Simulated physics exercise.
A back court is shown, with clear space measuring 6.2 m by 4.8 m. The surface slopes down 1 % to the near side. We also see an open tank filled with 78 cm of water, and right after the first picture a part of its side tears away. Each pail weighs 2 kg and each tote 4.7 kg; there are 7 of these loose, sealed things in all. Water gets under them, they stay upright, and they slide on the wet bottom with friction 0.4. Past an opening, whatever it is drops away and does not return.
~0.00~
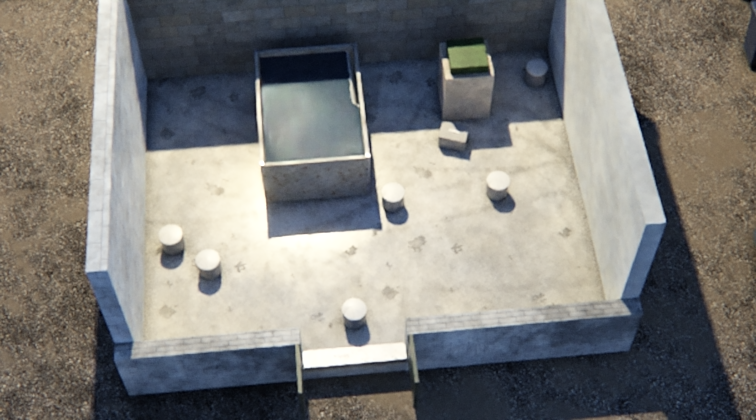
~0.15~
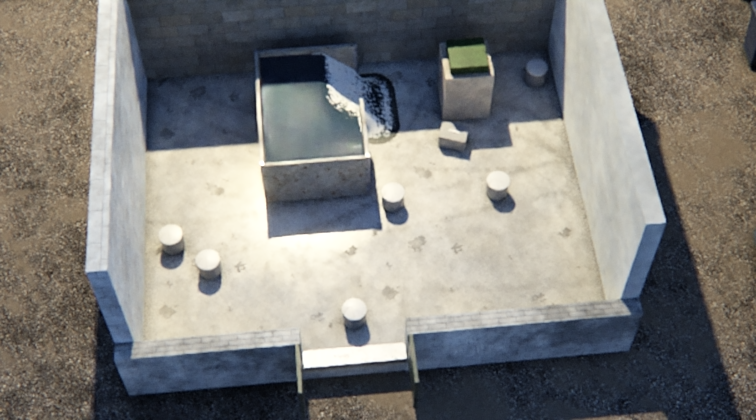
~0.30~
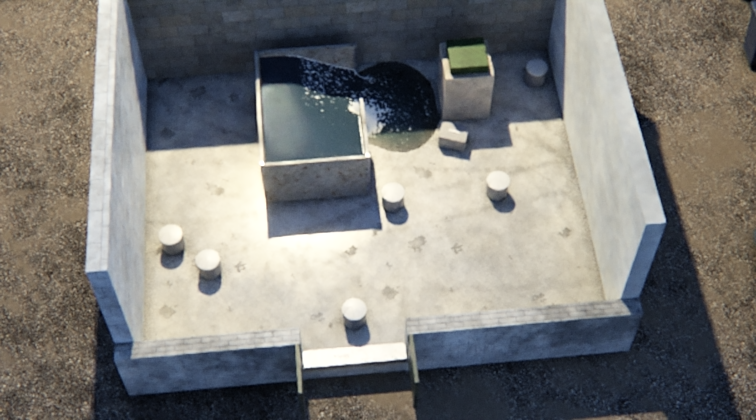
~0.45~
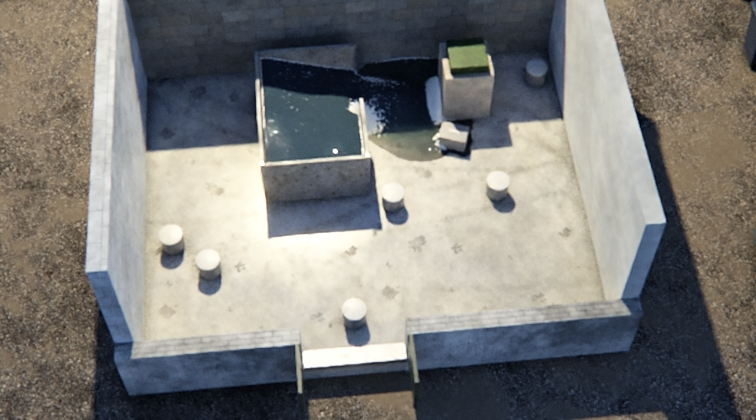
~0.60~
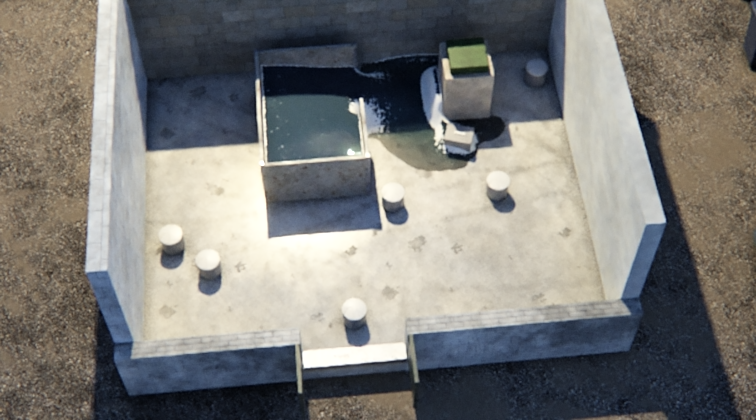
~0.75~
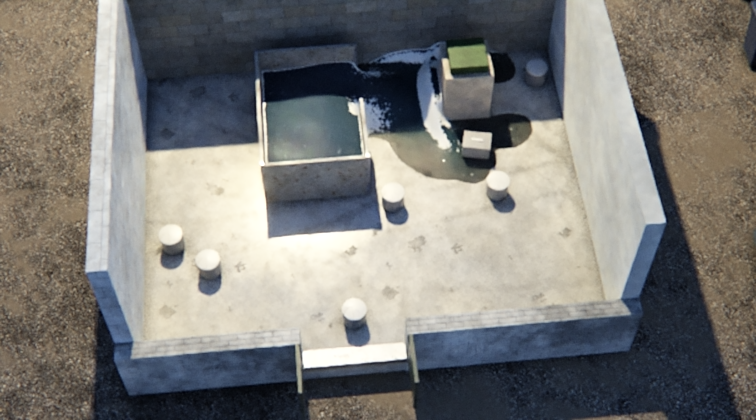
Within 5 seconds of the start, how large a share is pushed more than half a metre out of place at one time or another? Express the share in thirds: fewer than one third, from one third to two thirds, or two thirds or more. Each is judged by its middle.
Two thirds or more.
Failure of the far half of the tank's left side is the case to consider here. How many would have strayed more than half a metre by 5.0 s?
The answer would then be 4.
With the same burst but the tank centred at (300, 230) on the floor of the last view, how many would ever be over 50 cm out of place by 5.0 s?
5.
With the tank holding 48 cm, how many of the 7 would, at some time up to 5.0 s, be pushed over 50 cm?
Count: 4.
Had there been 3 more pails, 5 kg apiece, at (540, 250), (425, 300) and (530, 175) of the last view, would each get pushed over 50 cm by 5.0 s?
First exceeds it, second exceeds it, third exceeds it.
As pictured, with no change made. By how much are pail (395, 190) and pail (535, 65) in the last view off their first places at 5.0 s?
In that order: 140 cm, 450 cm.
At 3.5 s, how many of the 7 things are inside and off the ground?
I get 3.
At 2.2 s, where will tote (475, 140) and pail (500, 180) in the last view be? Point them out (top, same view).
Approx. (576, 232); approx. (599, 302).
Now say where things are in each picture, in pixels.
In the first frame, a tote at (454, 132) rests on the ground; a pail at (393, 192) rests on the ground; water covers 2.8 m2; 0 of 7 have shifted.
In the second frame, a tote at (454, 132) rests on the ground; a pail at (393, 192), on the bottom; water covers 3.4 m2; 0 of 7 have shifted.
In the third frame, a tote at (454, 132) rests on the ground; a pail at (393, 192) rests on the ground; 4.4 m2 under water; 0 of 7 have shifted.
In the fourth frame, a tote at (454, 132) rests on the ground; a pail at (393, 192), on the bottom; 5.1 m2 under water; 0 of 7 have shifted.
In the fifth frame, a tote at (459, 133) rests on the ground, 8 cm from its start; a pail at (393, 192), on the bottom; water covers 5.8 m2; 1 of 7 have shifted.
In the sixth frame, a tote at (477, 140) rests on the ground, 37 cm from its start; a pail at (393, 192), on the bottom; water covers 6.5 m2; 1 of 7 have shifted.
After 1.1 s 1 of 7 are over 50 cm from their spots; 0 afloat.
After 2.2 s 3 of 7 are over 50 cm from their spots; 2 afloat.
After 3.5 s 4 of 7 are over 50 cm from their spots; 3 afloat.
After 5.0 s 5 of 7 are over 50 cm from their spots, and 5 have been at some point; 5 afloat.
